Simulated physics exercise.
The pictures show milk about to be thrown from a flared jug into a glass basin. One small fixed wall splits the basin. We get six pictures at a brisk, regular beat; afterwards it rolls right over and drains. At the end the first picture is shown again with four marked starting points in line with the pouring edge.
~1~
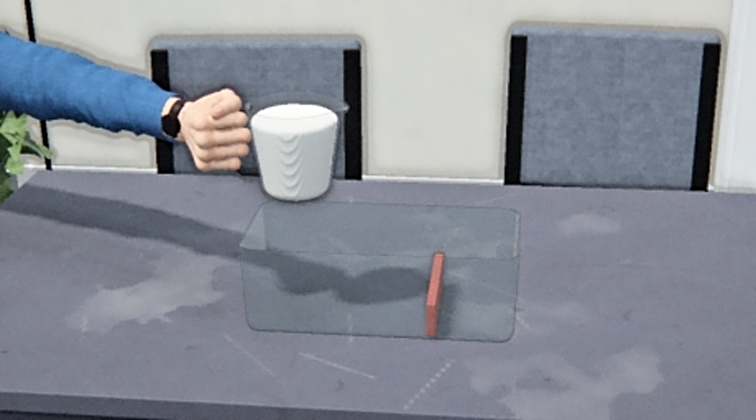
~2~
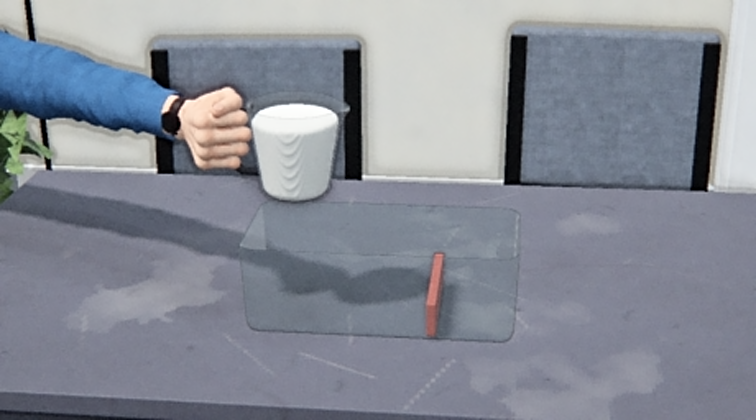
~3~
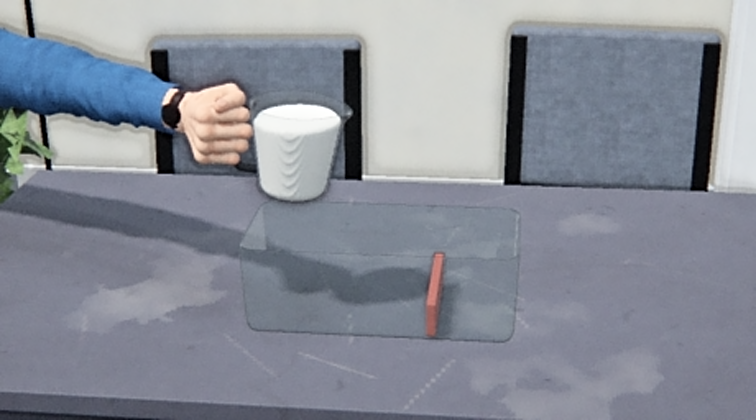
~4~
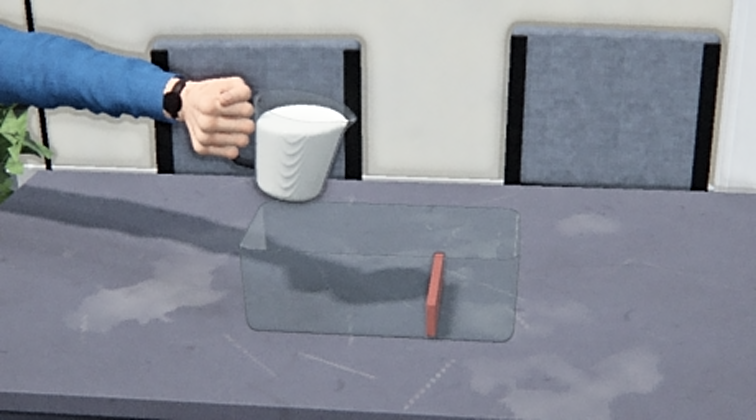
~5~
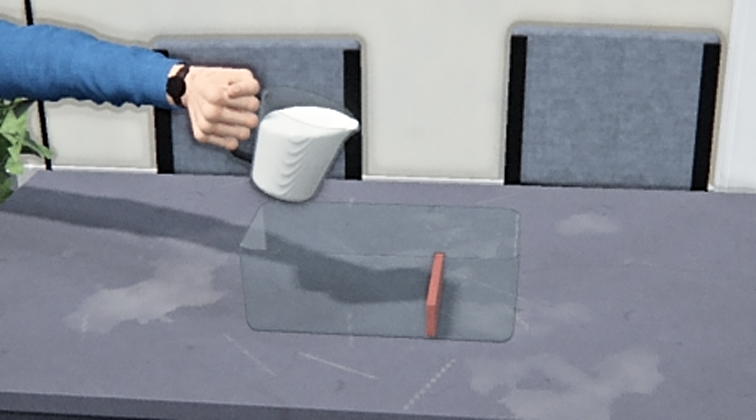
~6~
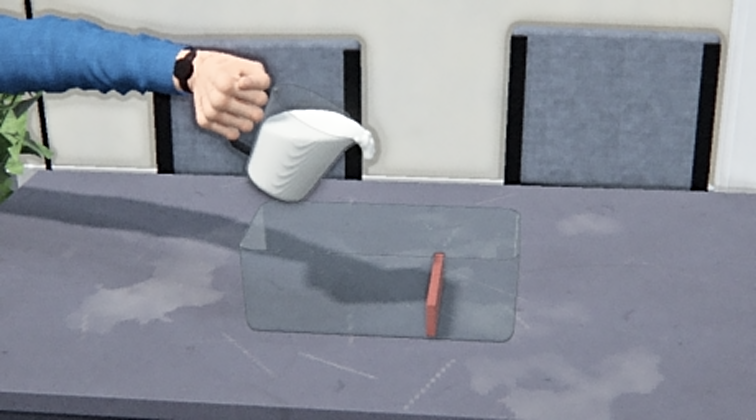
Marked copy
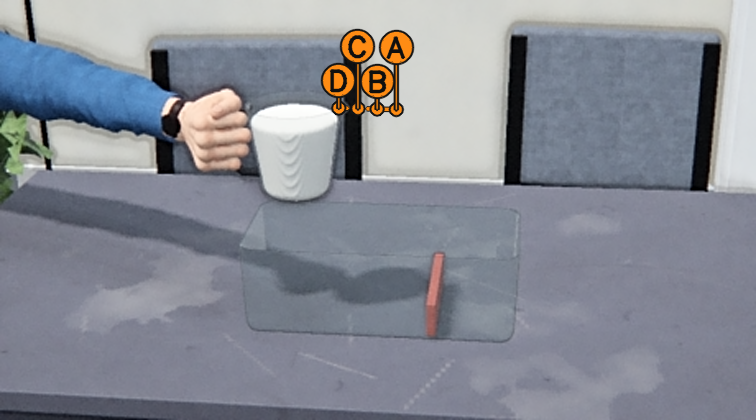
At a grey table, a blue-sleeved arm tilting a jug of milk rightward above a glass basin, milk starting over the lip.
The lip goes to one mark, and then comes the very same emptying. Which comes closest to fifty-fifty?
B is best.
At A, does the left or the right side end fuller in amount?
The right side.
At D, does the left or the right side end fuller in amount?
The left side.
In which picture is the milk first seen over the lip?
Picture 6.
On the marked copy, A at (396, 109); B at (377, 109); C at (357, 108); D at (338, 108).
Choosing A, about 17 % ends left of the wall and 81 % right of it.
Choosing B, about 51 % ends left of the wall and 48 % right of it.
Choosing C, about 88 % ends left of the wall and 11 % right of it.
Choosing D, about 94 % ends left of the wall and 4 % right of it.
